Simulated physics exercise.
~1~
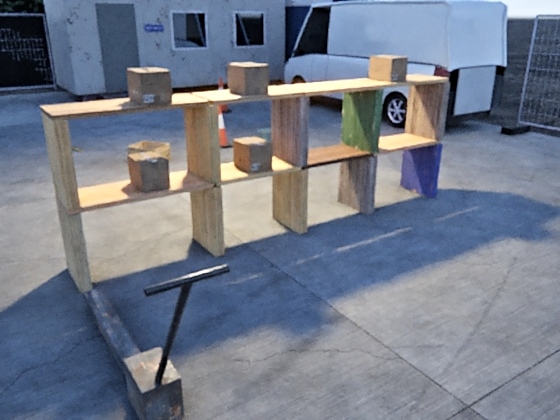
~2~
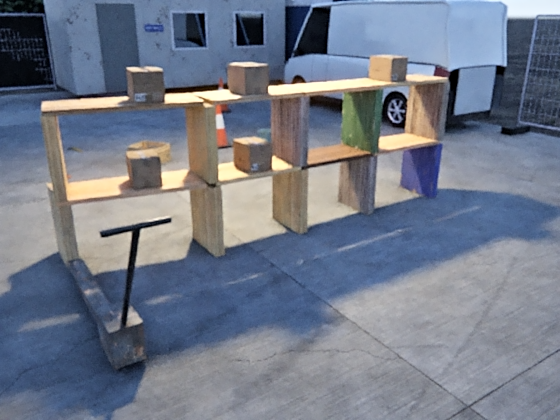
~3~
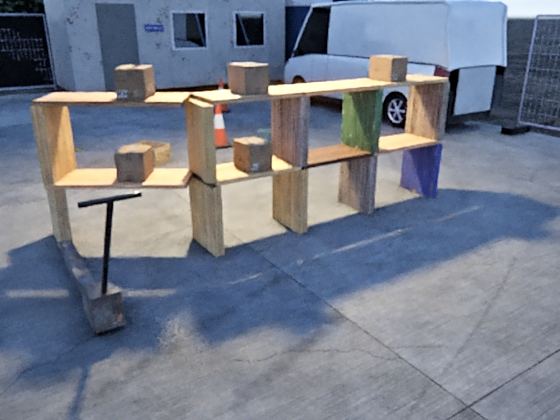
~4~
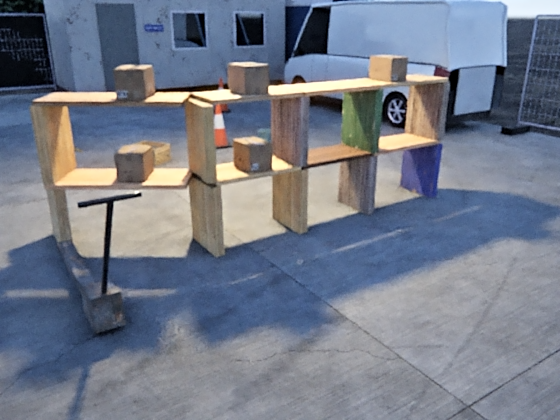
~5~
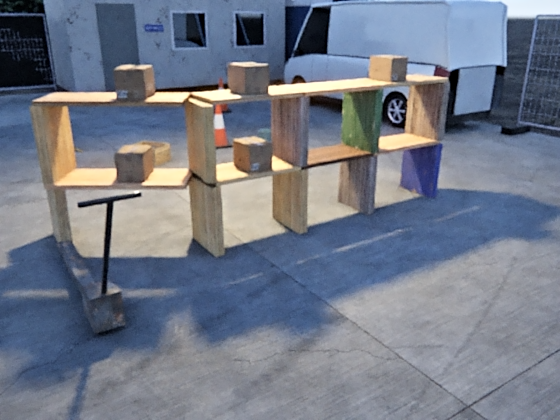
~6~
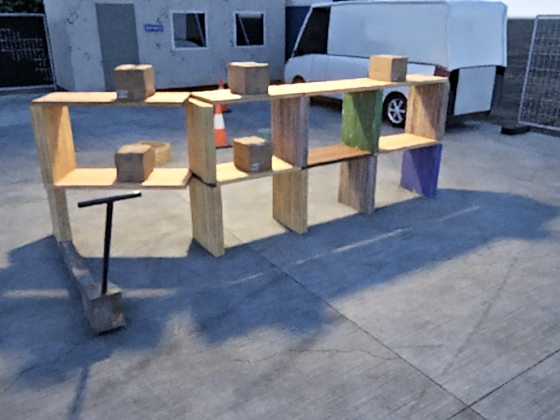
Two-tier plank shelf loaded with cartons shifting slightly at its left end as a low jack pushes in, then standing still.
